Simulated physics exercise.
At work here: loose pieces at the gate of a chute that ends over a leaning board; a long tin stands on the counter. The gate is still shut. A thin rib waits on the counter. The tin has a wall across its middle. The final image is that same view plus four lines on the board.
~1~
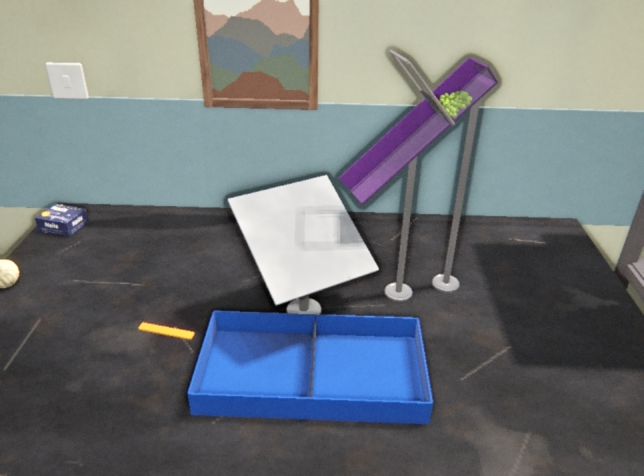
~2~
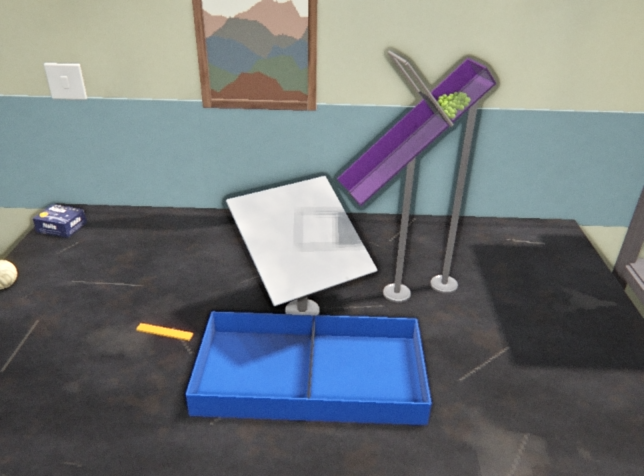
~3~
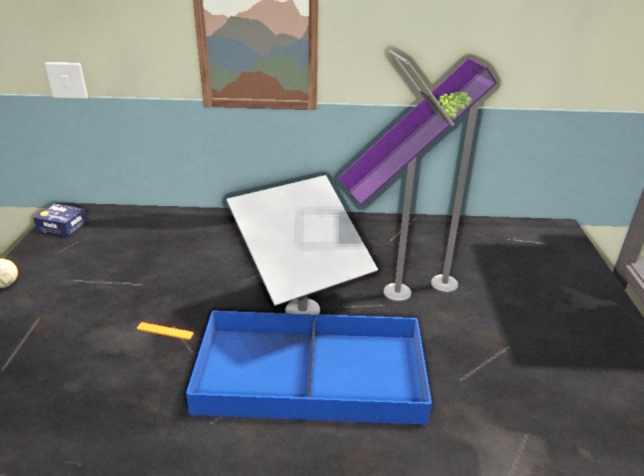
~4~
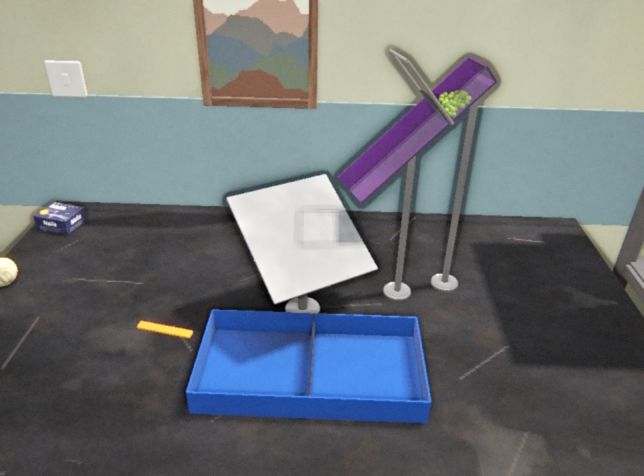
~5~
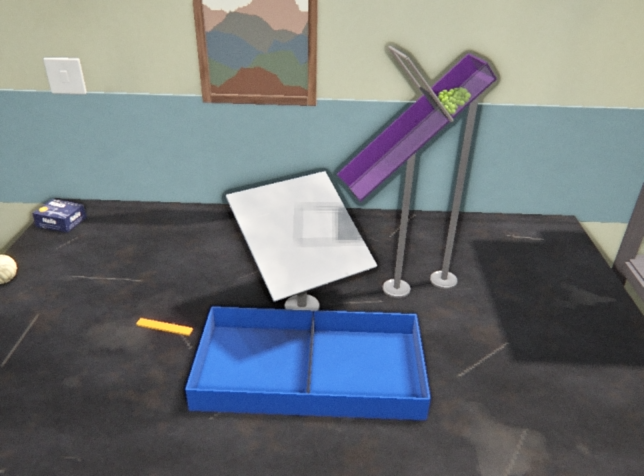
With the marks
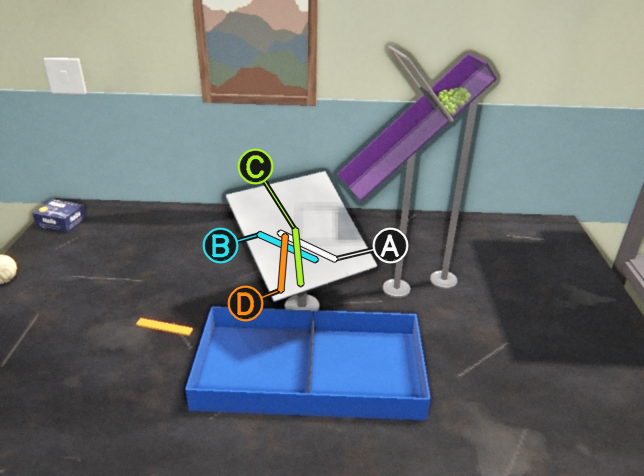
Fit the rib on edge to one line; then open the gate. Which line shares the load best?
D.
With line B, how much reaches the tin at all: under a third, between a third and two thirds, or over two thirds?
It is over two thirds.
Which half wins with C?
The right half.
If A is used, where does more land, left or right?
The right half.
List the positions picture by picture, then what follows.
The first picture shows load behind the gate at (451, 103), dried peas; lip of the chute at (356, 198), sloping fairly steeply.
The second picture shows middle of the board at (302, 235), tilted fairly steeply; middle of its low edge at (328, 287); of its high edge at (278, 187).
The third picture shows front corners of the tin at (187, 394) and (431, 403); front end of its middle wall at (308, 398); gate still shut at (429, 99).
The fourth picture shows middle of the load at (451, 102); lip at (355, 197).
The fifth picture shows middle of the load at (450, 100); lip at (355, 194).
On the marked copy, line A from (280, 233) to (334, 258); line B from (259, 234) to (315, 259); line C from (295, 230) to (300, 283); line D from (285, 236) to (280, 290).
If A is chosen, of what is caught, a small part in the left half, most in the right.
If B is chosen, of what is caught, a small part in the left half, most in the right.
If C is chosen, of what is caught, about a quarter in the left half, most in the right.
If D is chosen, of what is caught, about two thirds in the left half, about a third in the right.
